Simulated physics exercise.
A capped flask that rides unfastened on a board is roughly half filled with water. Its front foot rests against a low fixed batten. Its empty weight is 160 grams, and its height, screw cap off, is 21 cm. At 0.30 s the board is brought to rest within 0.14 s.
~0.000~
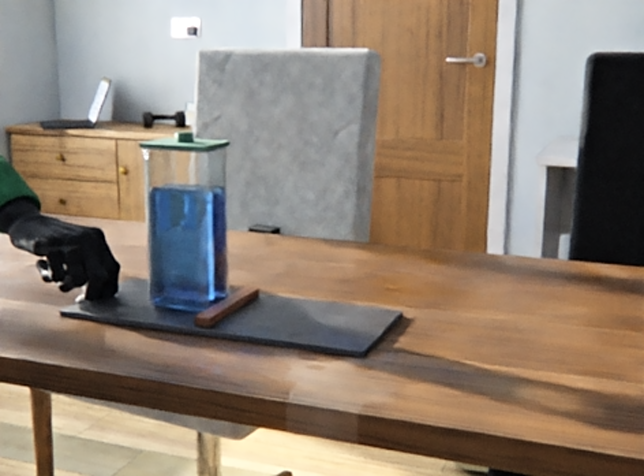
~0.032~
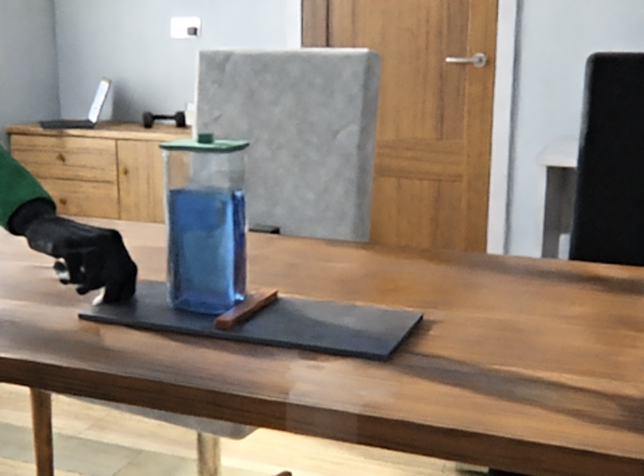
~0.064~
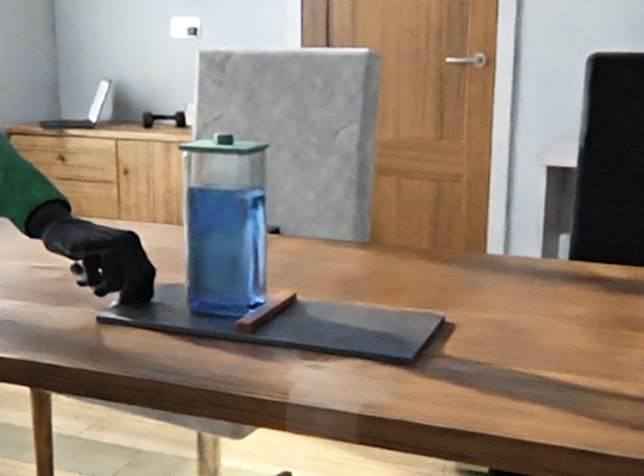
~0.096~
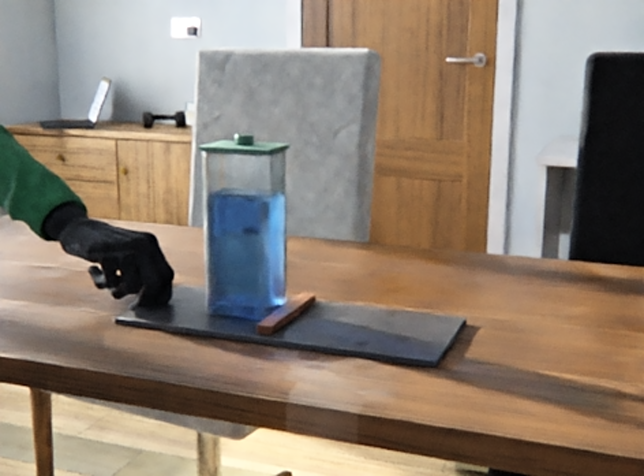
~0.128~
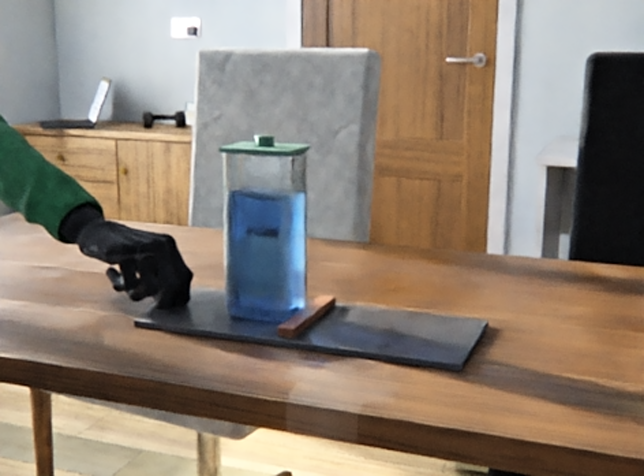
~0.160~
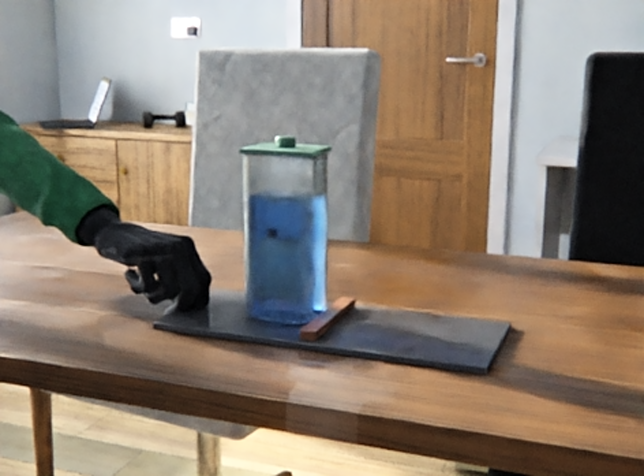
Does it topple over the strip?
The capped flask remains upright.
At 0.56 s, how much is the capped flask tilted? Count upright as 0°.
Roughly 12°.
By 0.44 s the board moves at 0.00 m/s; the capped flask leans 7°.
By 0.56 s the capped flask leans 12°.
By 0.72 s the capped flask stands where it began.
By 0.94 s the capped flask stands where it began.
At rest the capped flask stands where it began.
